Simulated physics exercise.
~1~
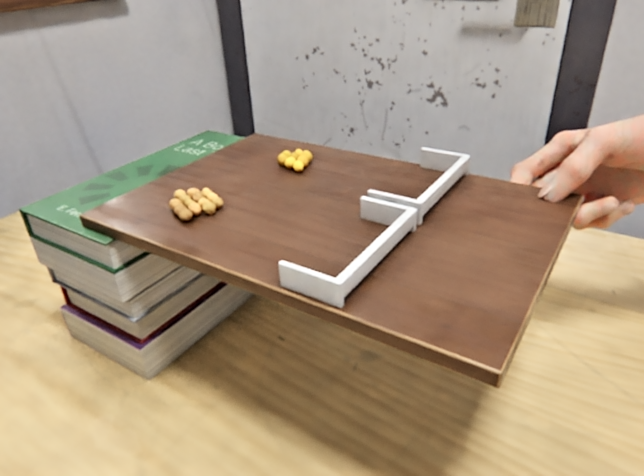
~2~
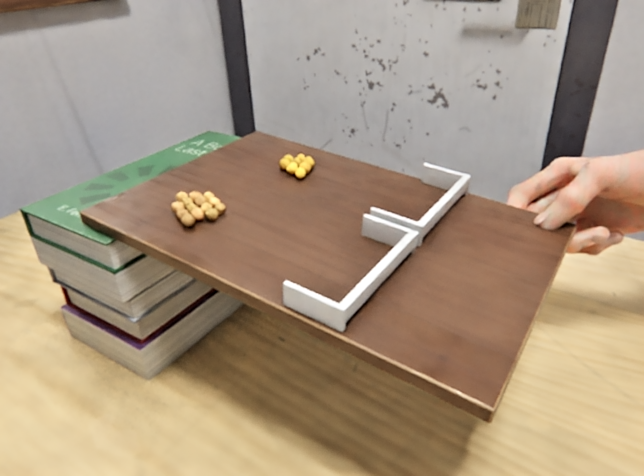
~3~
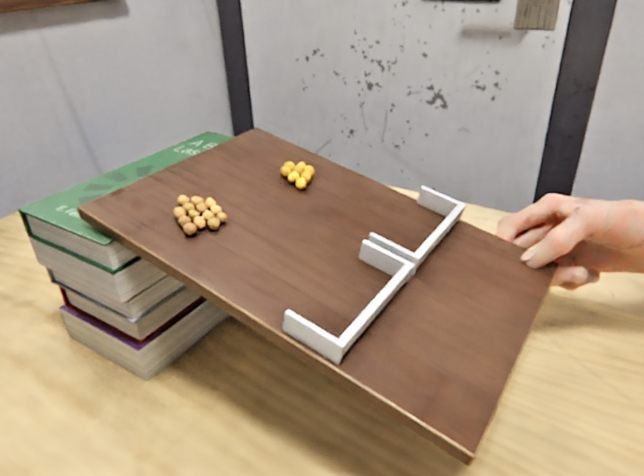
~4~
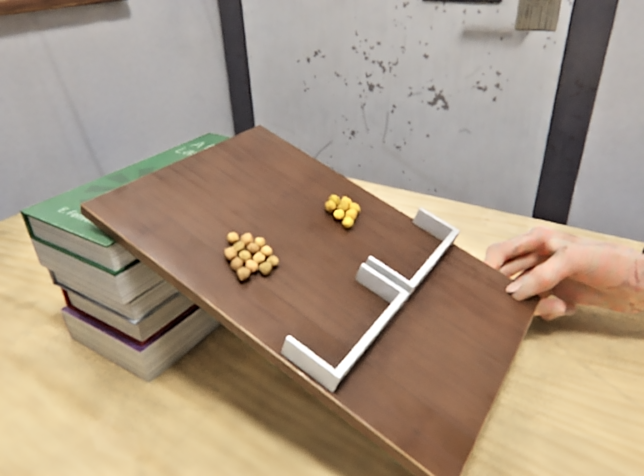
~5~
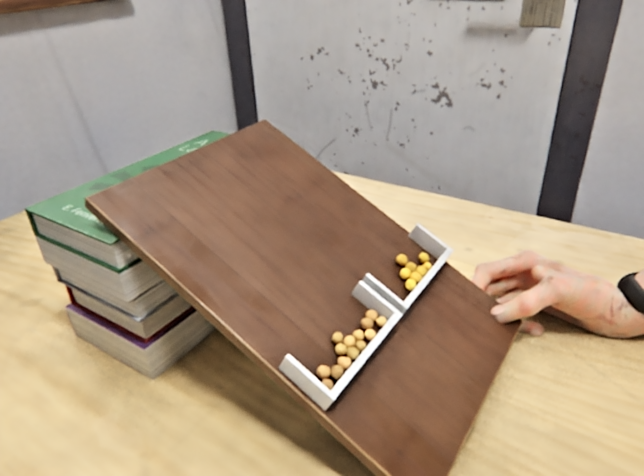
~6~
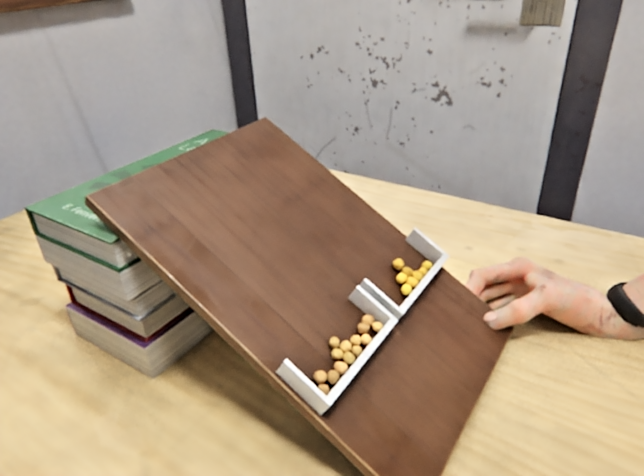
On a wooden table, a hand slowly lowered one end of a brown board propped on a stack of books, and two clusters of small tan and yellow balls slid down until they gathered behind the white barriers.
